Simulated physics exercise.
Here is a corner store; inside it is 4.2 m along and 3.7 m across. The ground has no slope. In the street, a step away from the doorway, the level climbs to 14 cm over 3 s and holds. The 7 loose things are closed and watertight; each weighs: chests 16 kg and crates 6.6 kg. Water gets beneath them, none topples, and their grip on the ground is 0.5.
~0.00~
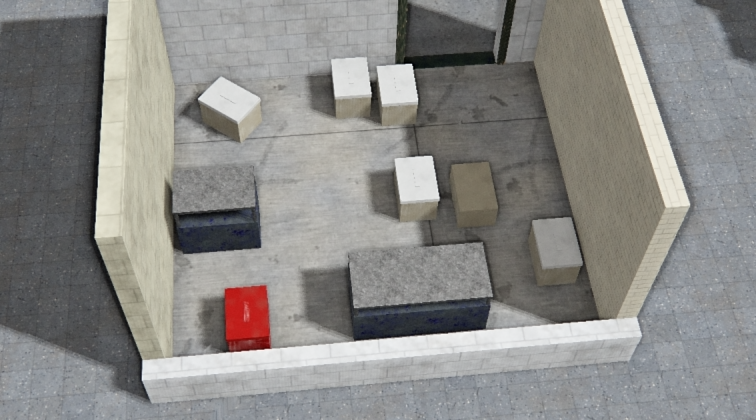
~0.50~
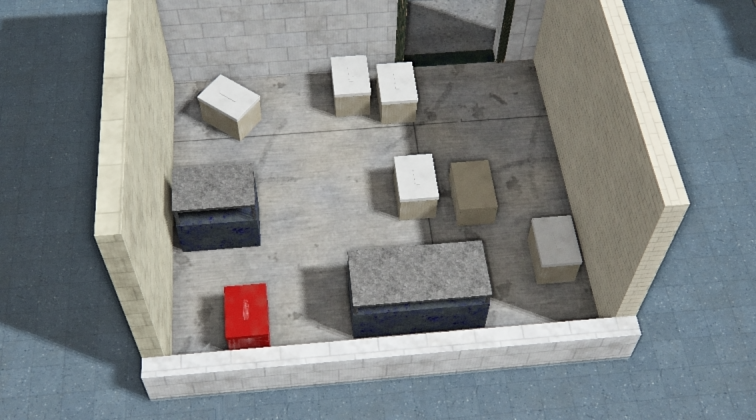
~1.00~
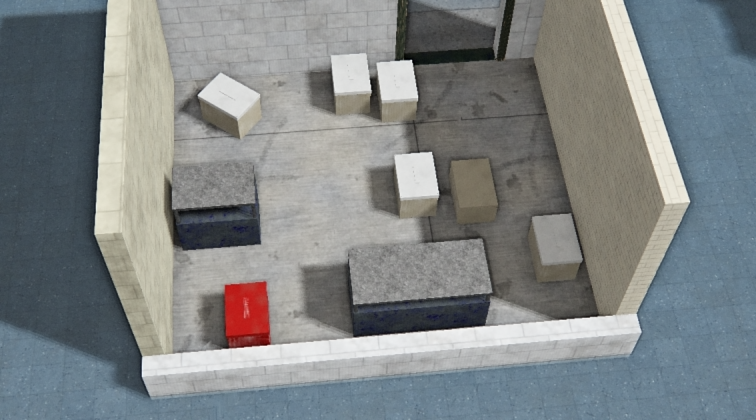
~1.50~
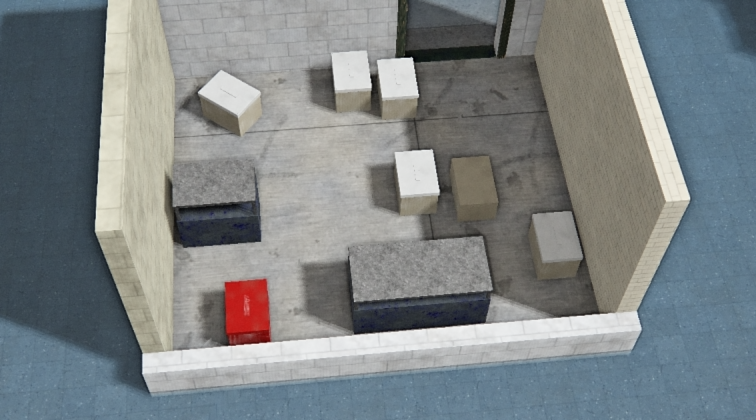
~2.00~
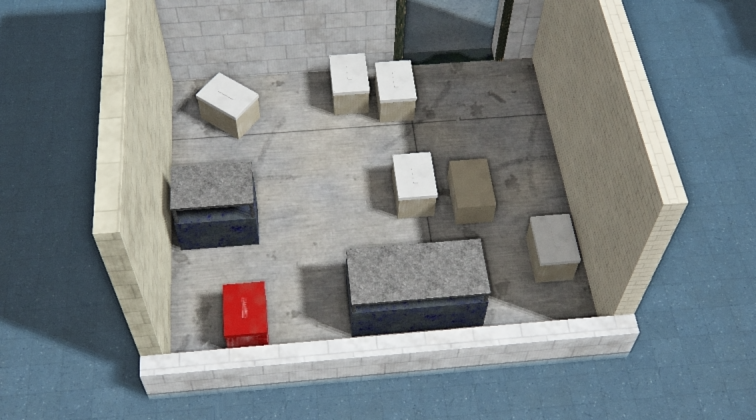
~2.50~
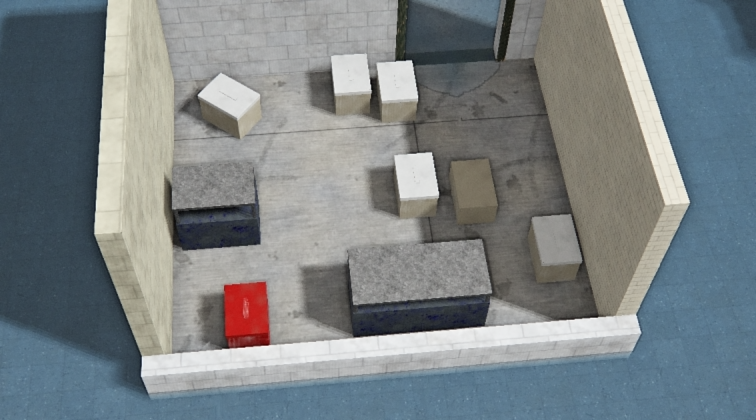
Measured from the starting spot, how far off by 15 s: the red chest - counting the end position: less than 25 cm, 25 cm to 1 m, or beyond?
The red chest moves a short way.
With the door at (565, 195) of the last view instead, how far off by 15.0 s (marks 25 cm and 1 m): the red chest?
In that case the red chest slides a little.
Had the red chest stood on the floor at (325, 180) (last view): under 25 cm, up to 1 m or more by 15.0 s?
It holds its place.
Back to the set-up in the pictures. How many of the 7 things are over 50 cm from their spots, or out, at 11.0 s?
2 of them.
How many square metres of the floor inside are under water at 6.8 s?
Some 10.0 m2.
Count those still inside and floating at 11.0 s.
At that moment 2.
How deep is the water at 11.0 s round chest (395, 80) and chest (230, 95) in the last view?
About 5 and 3 cm.
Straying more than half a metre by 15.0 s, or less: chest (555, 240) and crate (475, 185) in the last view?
In that order: More, more.
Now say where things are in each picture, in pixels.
In the first picture, the red chest at (247, 312) rests on the ground; 0.0 m2 under water; 0 of 7 have shifted.
In the second picture, the red chest at (246, 310), on the bottom; water covers 0.0 m2; 0 of 7 have shifted.
In the third picture, the red chest at (246, 308) rests on the ground; water covers 0.0 m2; 0 of 7 have shifted.
In the fourth picture, the red chest at (247, 306), on the bottom; 0.0 m2 under water; 0 of 7 have shifted.
In the fifth picture, the red chest at (244, 308), on the bottom; 0.0 m2 under water; 0 of 7 have shifted.
In the sixth picture, the red chest at (246, 308), on the bottom; 0.4 m2 under water; 0 of 7 have shifted.
After 3.5 s the red chest is near (246, 308), 0.0 m from its start, aground; 0 afloat.
After 6.8 s the red chest is near (246, 308), 0.0 m from its start, aground; 1 afloat.
After 11.0 s the red chest is near (246, 308), 0.0 m from its start, aground; 2 afloat.
After 15.0 s the red chest is near (319, 289), 0.7 m from its start, afloat; 4 afloat.
